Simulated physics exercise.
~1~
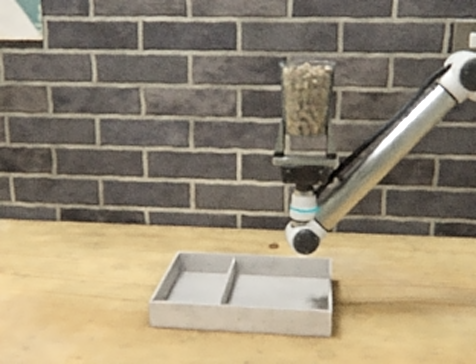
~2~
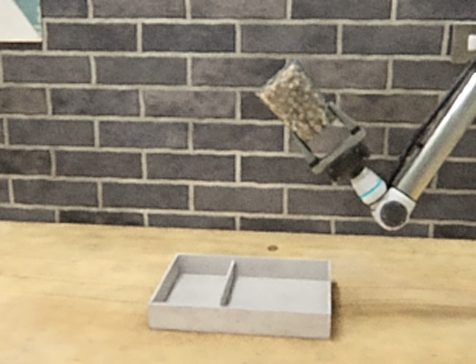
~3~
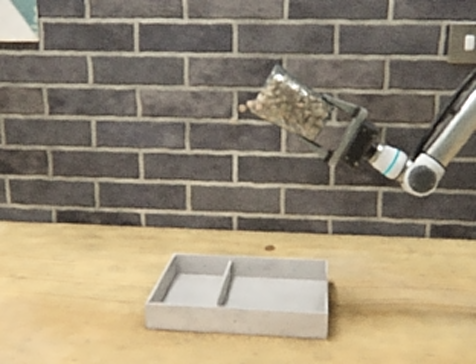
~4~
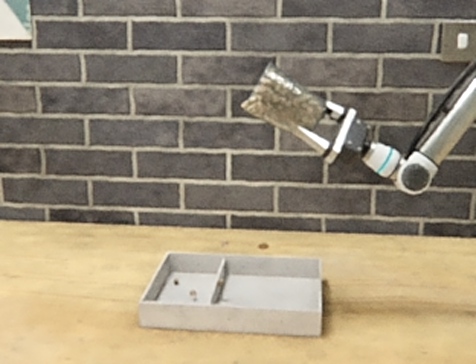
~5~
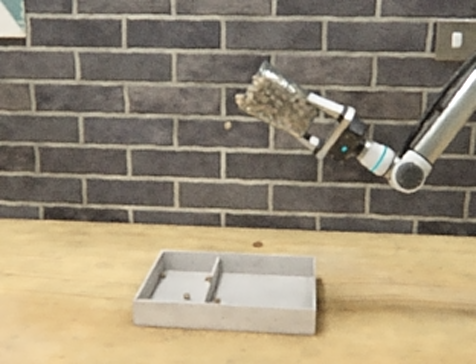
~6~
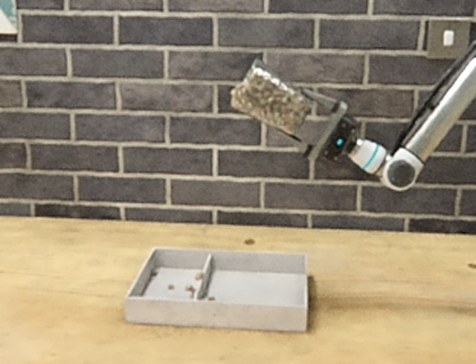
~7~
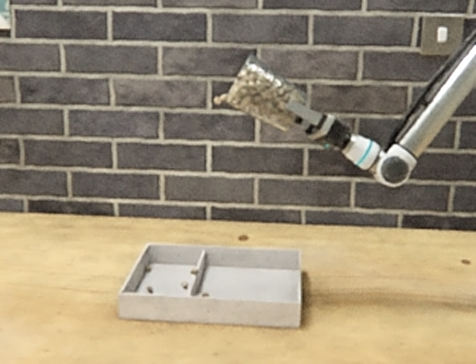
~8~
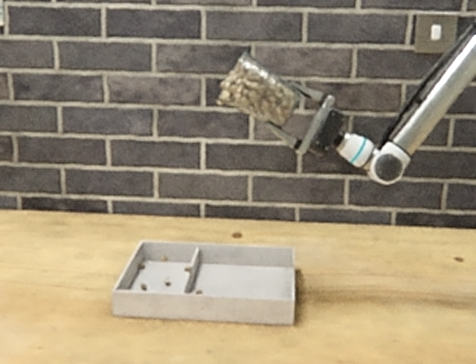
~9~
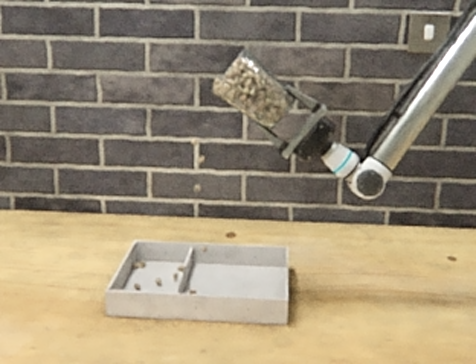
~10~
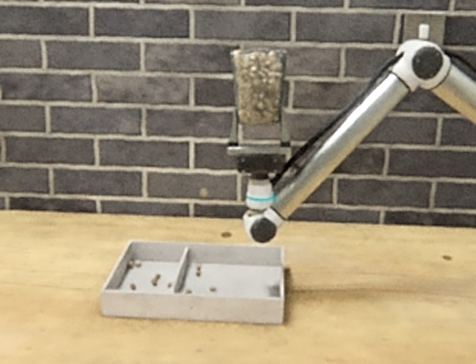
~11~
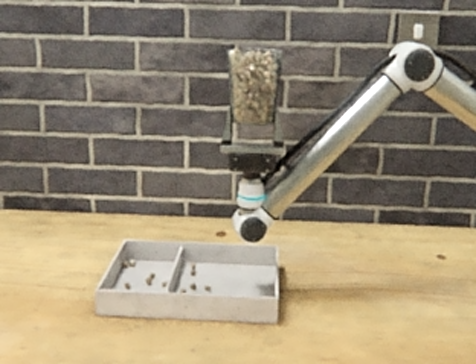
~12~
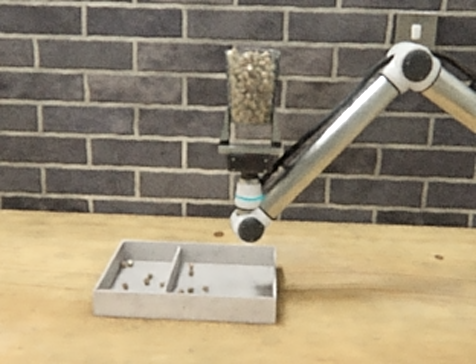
Over a divided tray, a robot arm tips a pebble-filled beaker, spilling few before righting it.
